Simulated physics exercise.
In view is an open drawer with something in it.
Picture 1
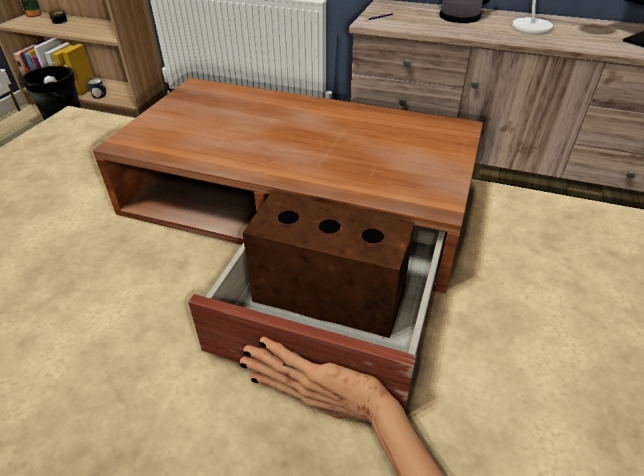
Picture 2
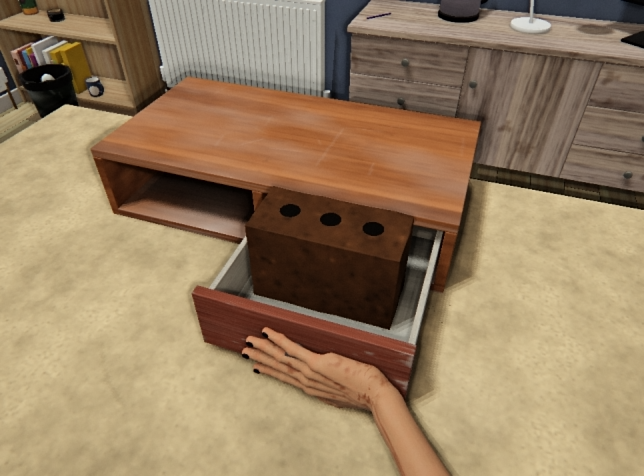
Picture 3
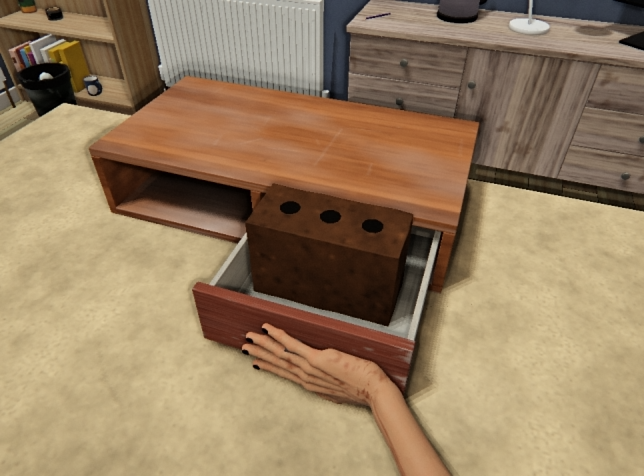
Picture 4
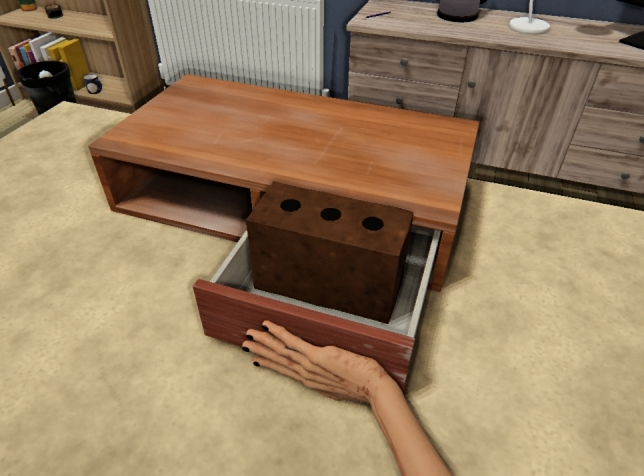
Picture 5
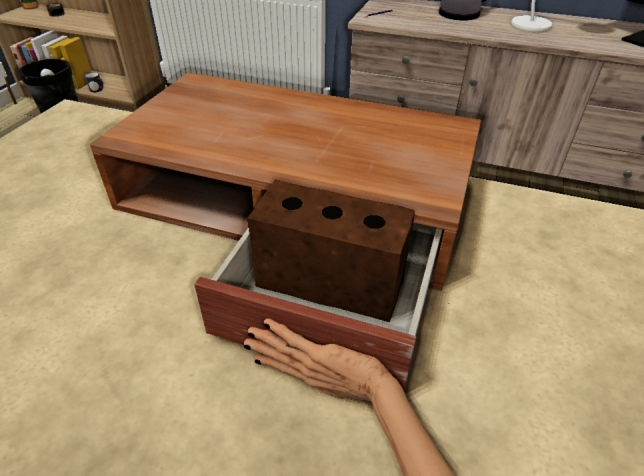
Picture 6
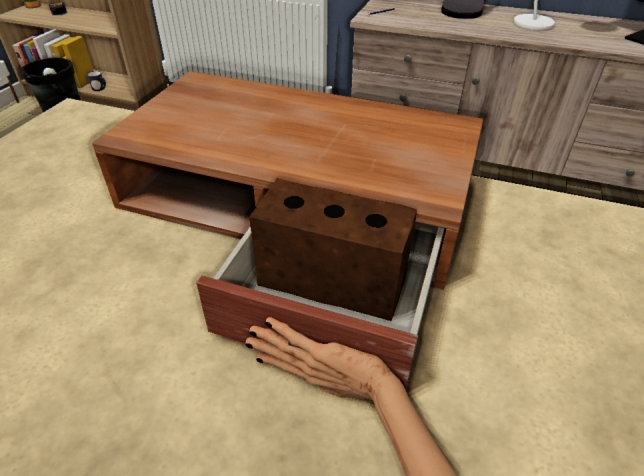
At the start, a hand rests against the reddish front of an open drawer in a low wooden chest, with a brown brick with three dark holes sitting inside. The view shifts very slightly, while the hand stays at the drawer front and the drawer and brick show almost no movement through the end.
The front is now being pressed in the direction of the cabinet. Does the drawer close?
What happens is that the drawer remains partly out.
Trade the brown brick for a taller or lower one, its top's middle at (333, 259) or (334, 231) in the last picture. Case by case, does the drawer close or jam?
Taking the tries in order, it fits fully in; it fails to shut.
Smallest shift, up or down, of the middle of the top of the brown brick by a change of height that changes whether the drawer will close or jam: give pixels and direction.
Roughly 24 pixels, downward.
Then, 0.26 s after the last picture, drawer starting in.
Then, 0.62 s after the last picture, drawer stopped, still ajar.
At rest, the drawer jams.
